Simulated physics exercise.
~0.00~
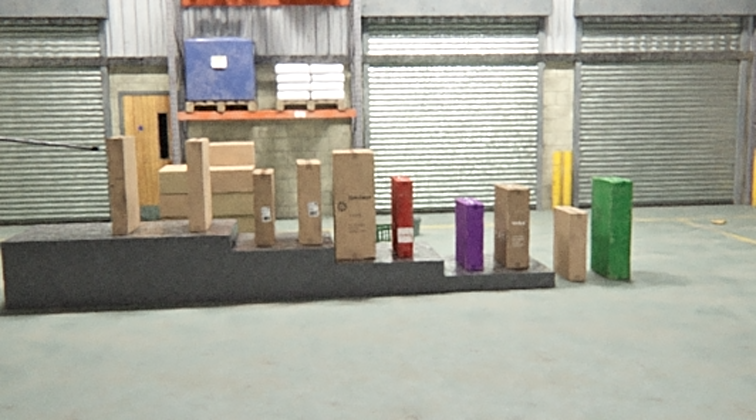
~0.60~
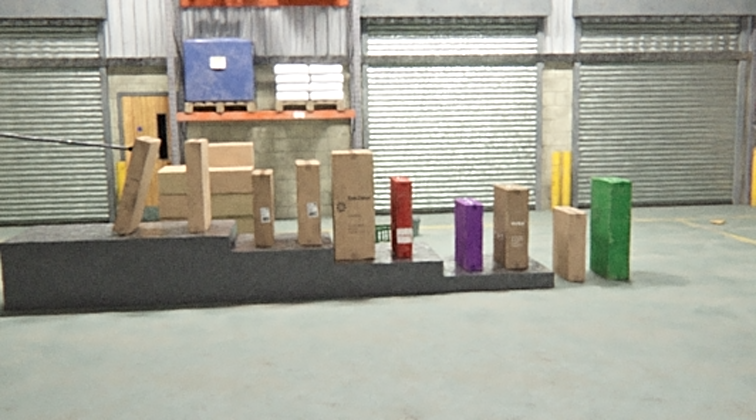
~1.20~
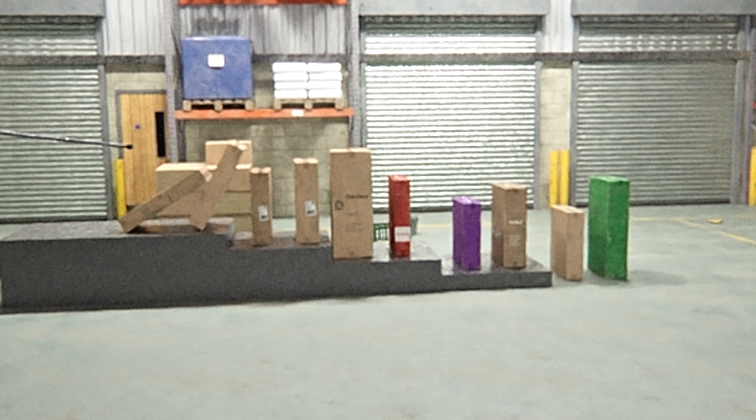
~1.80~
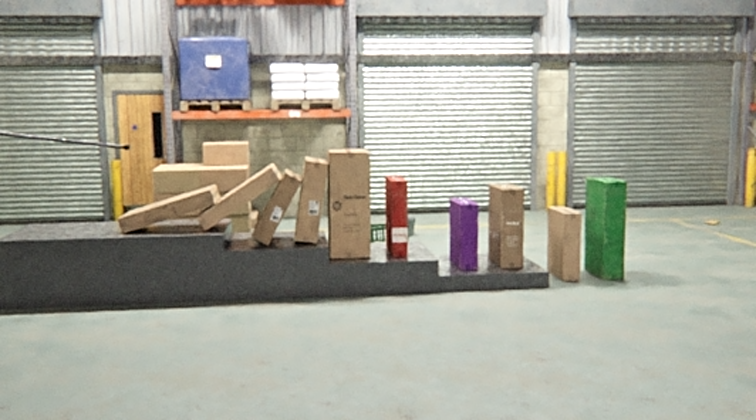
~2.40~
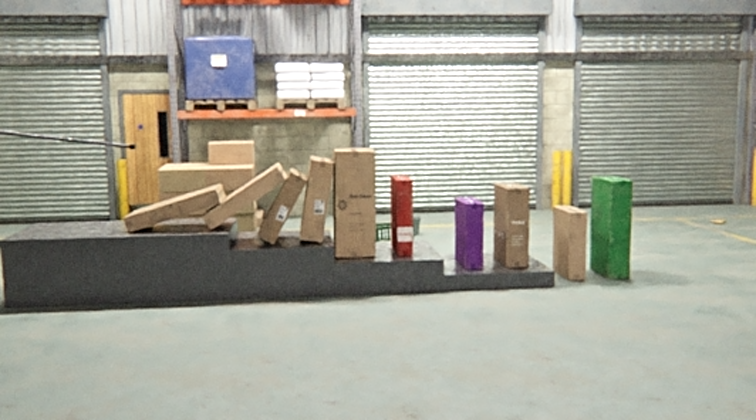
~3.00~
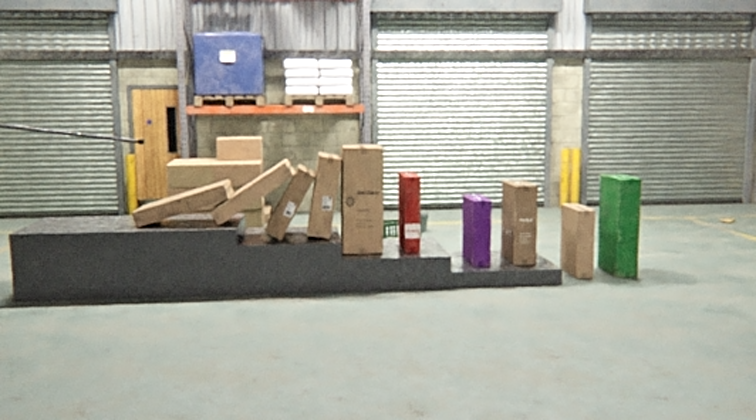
A pole tips the first carton rightward, and the toppling stops at the tallest carton.
